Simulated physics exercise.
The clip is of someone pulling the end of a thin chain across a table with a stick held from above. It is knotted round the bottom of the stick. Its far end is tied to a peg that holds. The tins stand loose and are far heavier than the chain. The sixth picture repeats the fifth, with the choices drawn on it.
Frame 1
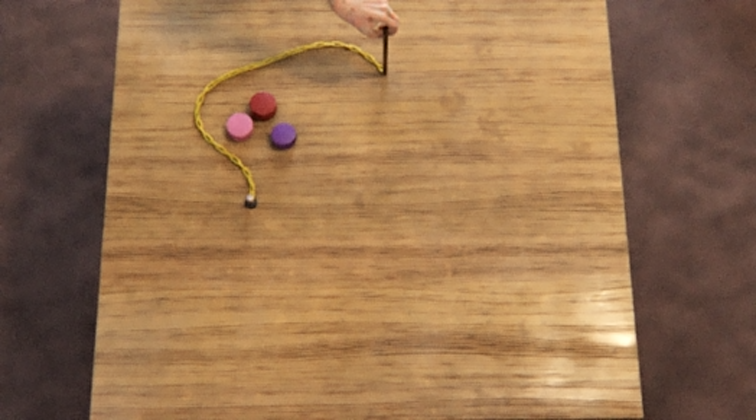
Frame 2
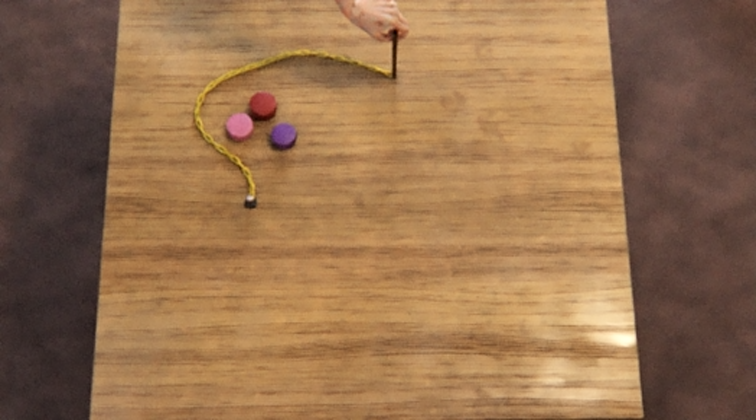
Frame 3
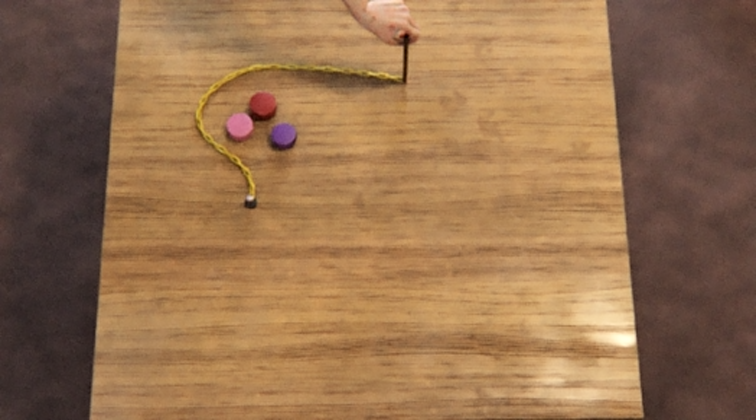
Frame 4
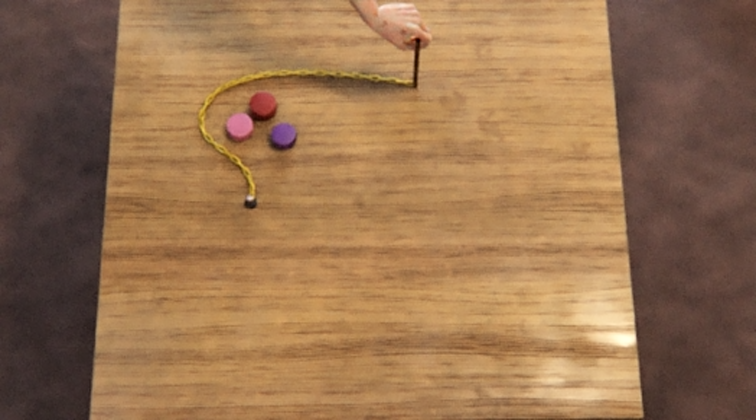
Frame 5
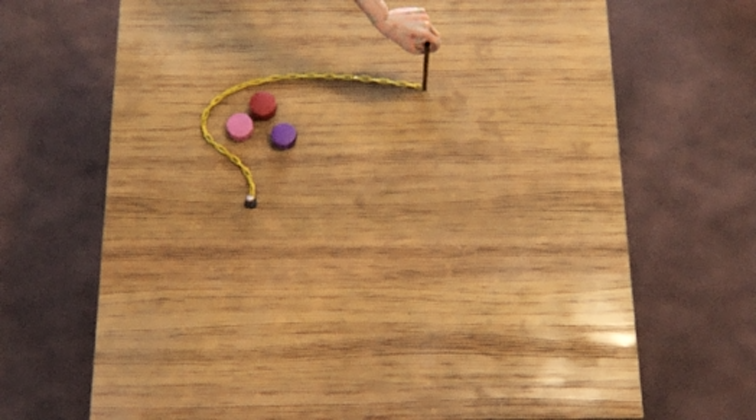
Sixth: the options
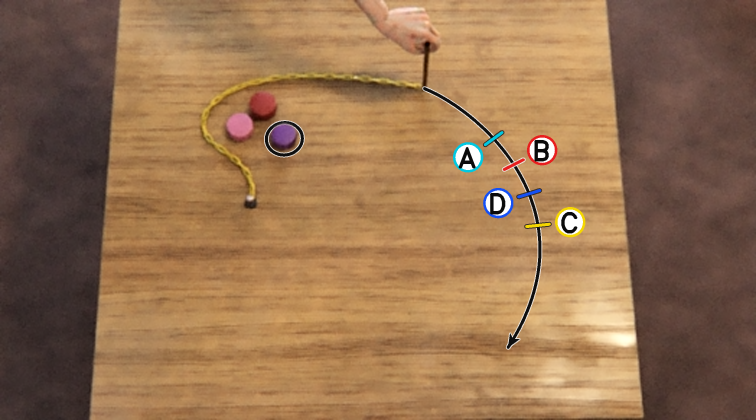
On a wooden table, a hand with a stick drawing one end of a yellow chain rightward past three small tins.
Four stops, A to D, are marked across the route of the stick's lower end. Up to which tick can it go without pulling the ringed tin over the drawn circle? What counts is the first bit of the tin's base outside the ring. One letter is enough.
The farthest safe stop is A.
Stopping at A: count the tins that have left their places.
Two.
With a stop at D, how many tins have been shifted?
By then, three.
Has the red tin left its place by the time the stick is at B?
By then, yes.
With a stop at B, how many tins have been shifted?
Three.
On the marked copy, A at (494, 139); B at (514, 165); C at (538, 225); D at (529, 194); the ring at (284, 139); the route from (424, 89) via (531, 200) to (508, 348).
With A. Early on, foot of the stick (451, 103); purple tin (284, 136).
Further on, foot of the stick (475, 121); purple tin (284, 136).
At the end, foot of the stick (494, 139); pink tin (252, 131); red tin (272, 116); purple tin (284, 136); the purple tin is still in its ring.
As for the rest, B drags the ringed tin to (290, 144); C drags the ringed tin to (302, 166); D drags the ringed tin to (297, 156).
